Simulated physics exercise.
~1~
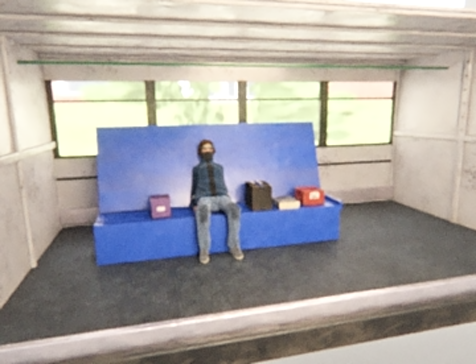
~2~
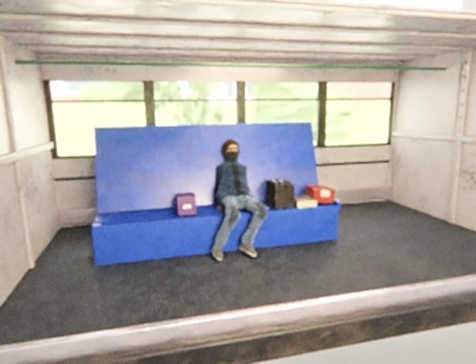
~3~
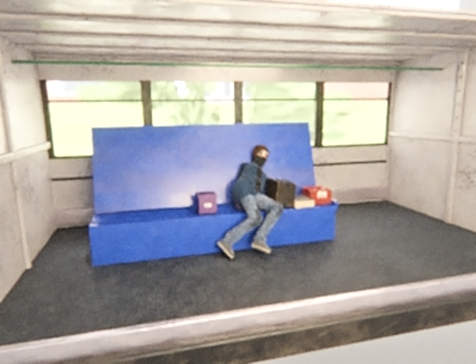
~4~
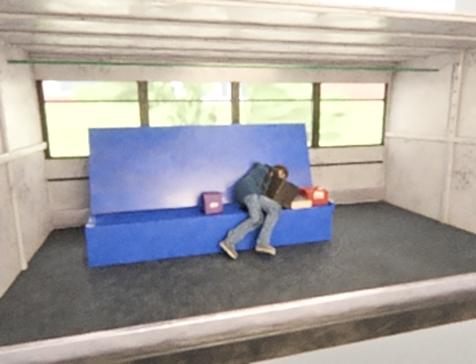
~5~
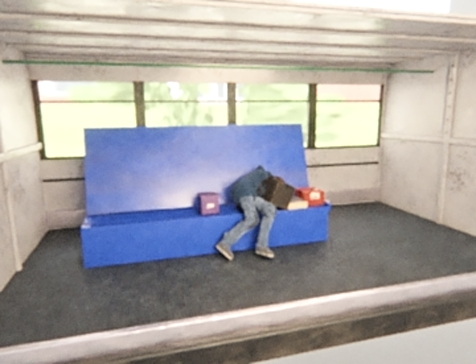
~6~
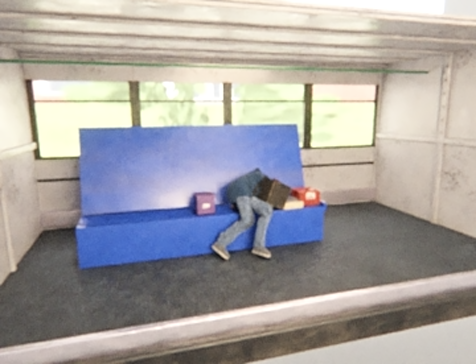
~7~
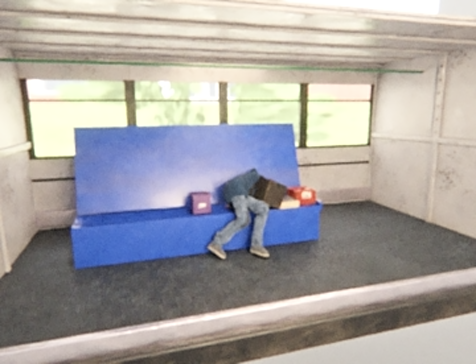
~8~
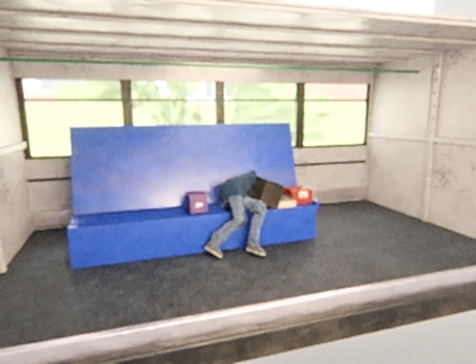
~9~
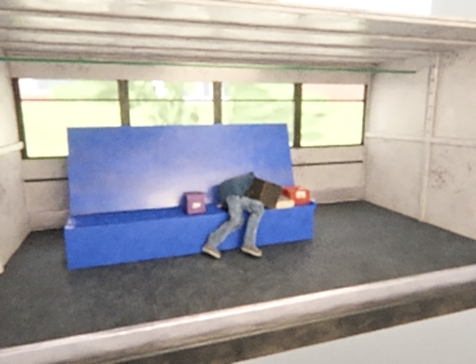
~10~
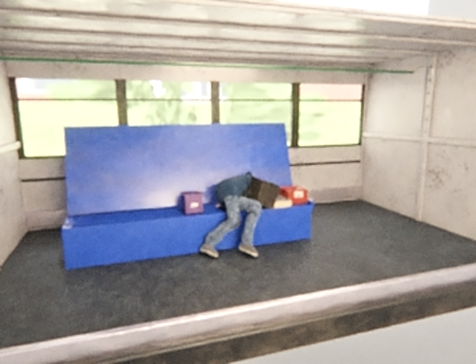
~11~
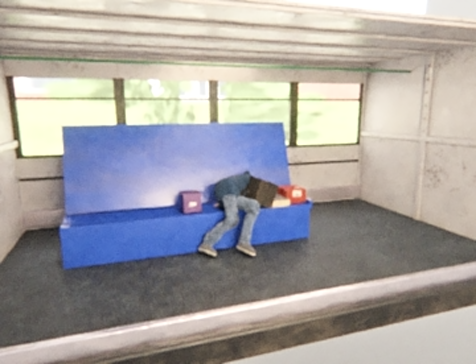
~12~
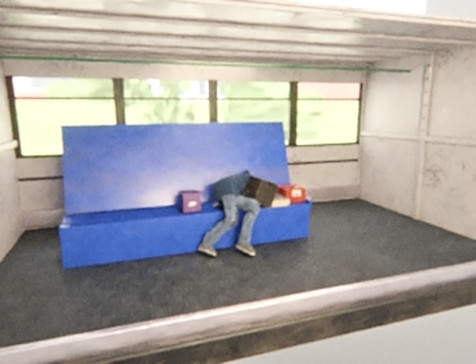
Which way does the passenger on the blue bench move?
The passenger moves to the right along the bench, toward the black holdall and the red carton.
